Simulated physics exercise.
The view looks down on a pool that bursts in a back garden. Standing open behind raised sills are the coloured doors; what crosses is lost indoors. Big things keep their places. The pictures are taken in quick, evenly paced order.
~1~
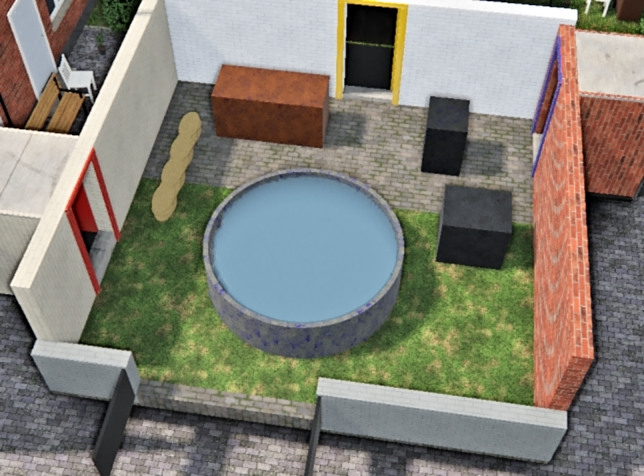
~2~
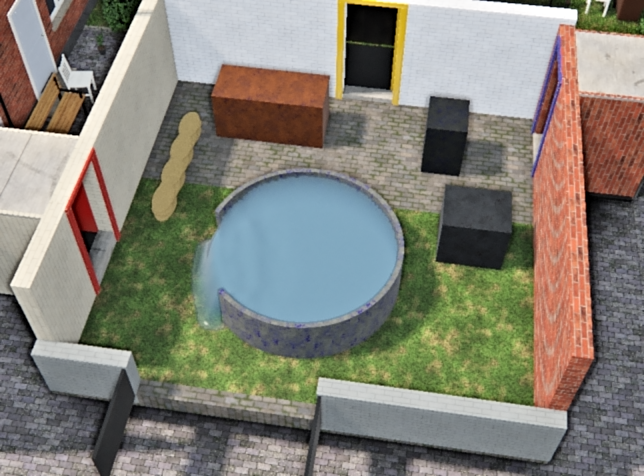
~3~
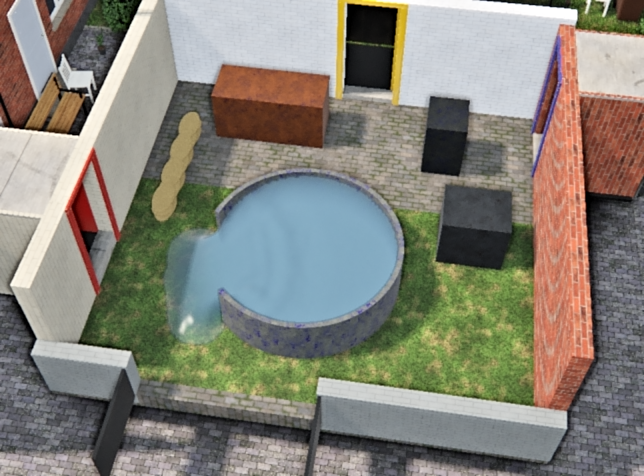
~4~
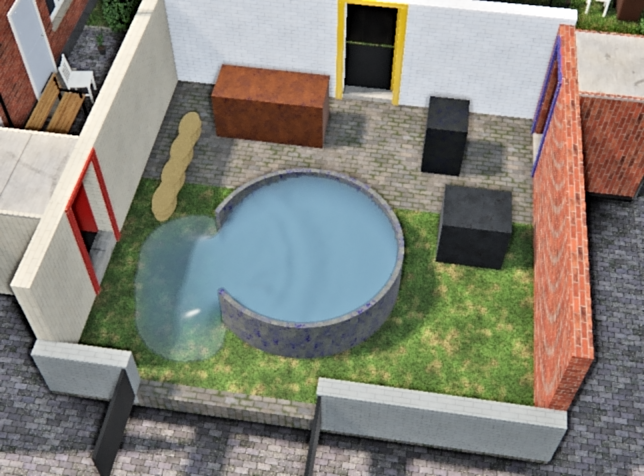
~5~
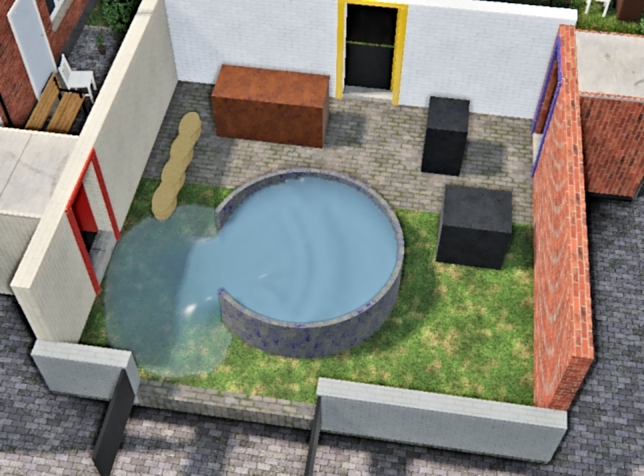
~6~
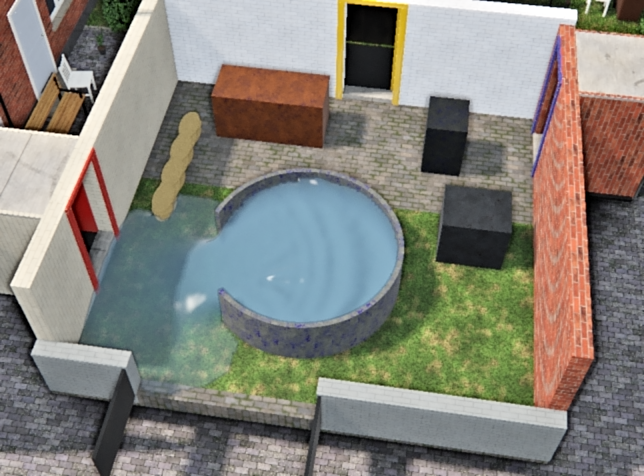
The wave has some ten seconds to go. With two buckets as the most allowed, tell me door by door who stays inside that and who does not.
At the end, the red door will be overrun; the blue door will be overrun; the yellow door will keep it to two buckets.
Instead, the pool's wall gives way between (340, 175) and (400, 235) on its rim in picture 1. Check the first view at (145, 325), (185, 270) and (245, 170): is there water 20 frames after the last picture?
In turn: No water, not flooded, no water.
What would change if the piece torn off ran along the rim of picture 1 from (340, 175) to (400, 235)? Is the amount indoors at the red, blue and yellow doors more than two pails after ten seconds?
The red one falls short; the blue one tops the mark; the yellow one tops the mark.
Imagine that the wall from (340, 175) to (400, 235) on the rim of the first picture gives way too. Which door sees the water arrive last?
The door marked red.
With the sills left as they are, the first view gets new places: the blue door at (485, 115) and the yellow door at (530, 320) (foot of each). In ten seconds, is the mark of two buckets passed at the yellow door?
The yellow door remains below the mark.
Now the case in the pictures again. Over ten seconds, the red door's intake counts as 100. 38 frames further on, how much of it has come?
About 100 per cent.
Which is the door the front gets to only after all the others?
The blue one.
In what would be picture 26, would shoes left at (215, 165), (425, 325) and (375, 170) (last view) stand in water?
Result, in order: Waterlogged / unflooded / unflooded.
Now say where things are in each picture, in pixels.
The round tank at (304, 245) is whole and still, in the first frame.
The front is at a hidden place, out from the gap at (212, 272), in the second frame.
The front is at (190, 234), out from the gap at (212, 274), in the third frame.
Water pours out at (212, 275) and has run to (161, 230), in the fourth frame.
Water pours out at (212, 275) and has run to (120, 348), in the fifth frame.
The front is at (82, 335), out from the gap at (212, 275), in the sixth frame.
A moment on, water covers 25 % of the floor; the red door over two buckets in, the blue door not reached, the yellow door not reached.
Next, water covers 30 % of the floor; the red door far over two buckets in, the blue door not reached, the yellow door not reached.
Then, water covers 45 % of the floor; the red door far over two buckets in, the blue door not reached, the yellow door not reached.
Later, water covers 80 % of the floor; the red door far over two buckets in, the blue door wet at the sill, nothing in, the yellow door wet at the sill, nothing in.
In the end, water covers 100 % of the floor; the red door far over two buckets in, the blue door far over two buckets in, the yellow door wet at the sill, nothing in.
